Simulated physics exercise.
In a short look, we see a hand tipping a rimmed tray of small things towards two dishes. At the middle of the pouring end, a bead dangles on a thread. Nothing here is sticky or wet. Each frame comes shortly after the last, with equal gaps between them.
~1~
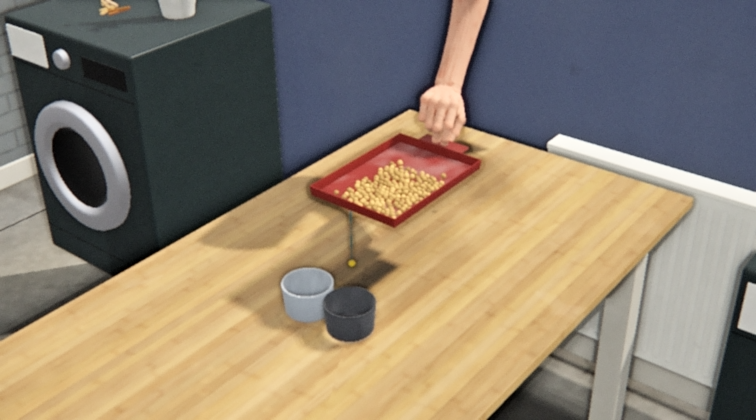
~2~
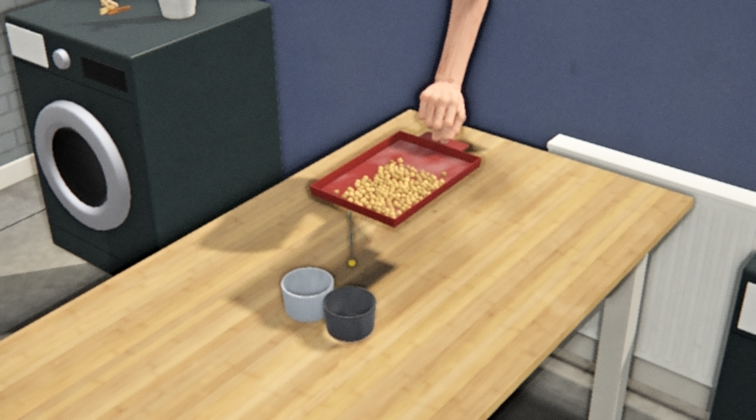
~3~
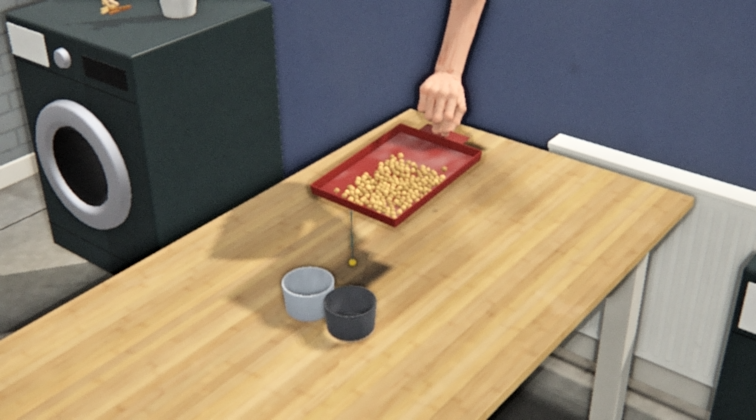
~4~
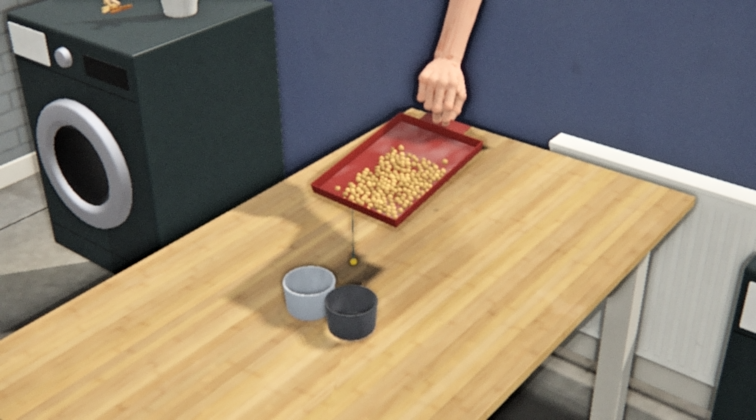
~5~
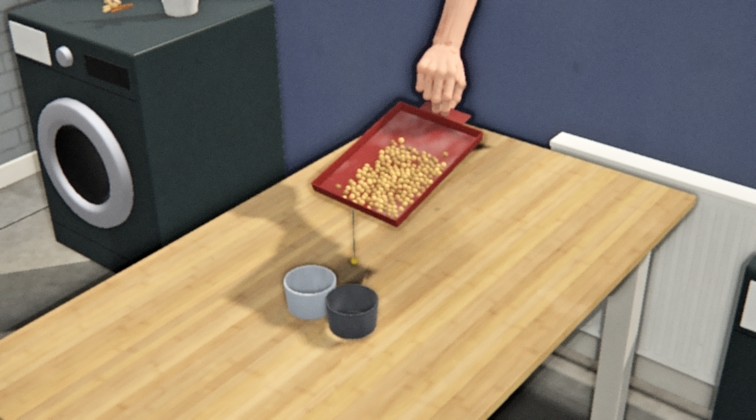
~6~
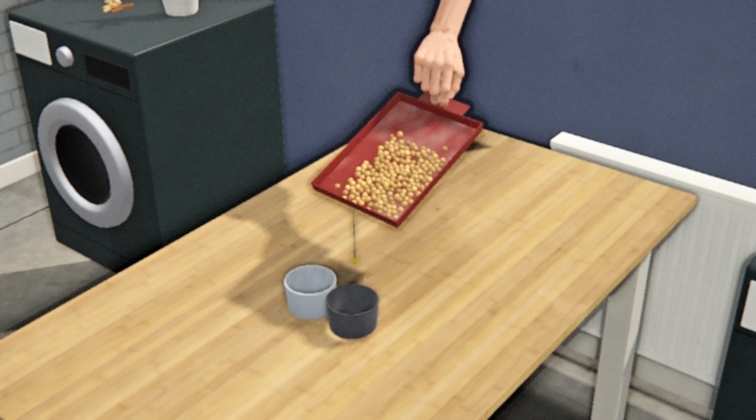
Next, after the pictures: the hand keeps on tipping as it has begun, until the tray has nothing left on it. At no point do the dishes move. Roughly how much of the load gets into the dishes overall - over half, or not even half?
Catch exceeds half.
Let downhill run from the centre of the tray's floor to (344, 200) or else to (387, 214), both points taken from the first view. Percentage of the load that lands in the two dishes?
I'd put it at some 50 % and then some 20 %.
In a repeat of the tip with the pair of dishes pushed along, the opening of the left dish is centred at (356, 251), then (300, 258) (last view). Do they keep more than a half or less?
Result - try one, below the halfway mark; try two, below the halfway mark.
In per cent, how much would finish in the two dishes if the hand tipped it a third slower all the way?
Something like 60 percent, give or take.
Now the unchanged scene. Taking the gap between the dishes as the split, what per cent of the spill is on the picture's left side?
Near 10 in a hundred.
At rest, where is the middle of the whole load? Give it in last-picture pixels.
Close to (354, 320) in the last picture.
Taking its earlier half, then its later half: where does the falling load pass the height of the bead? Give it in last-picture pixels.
Points: About (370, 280), then about (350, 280).
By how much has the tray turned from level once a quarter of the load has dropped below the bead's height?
The angle is around 115°.
Just after the last frame, tray tipped steeply; almost all on the tray; just a few in the air.
A moment on, tray tipped past a quarter turn; almost all on the tray; just a few in the right dish; just a few in the air.
Further on, tray tipped past a quarter turn; roughly half in the right dish; roughly a quarter in the left dish; roughly a third outside both.
When it is over, tray tipped past a quarter turn; roughly half in the right dish; roughly a quarter in the left dish; roughly a third outside both.
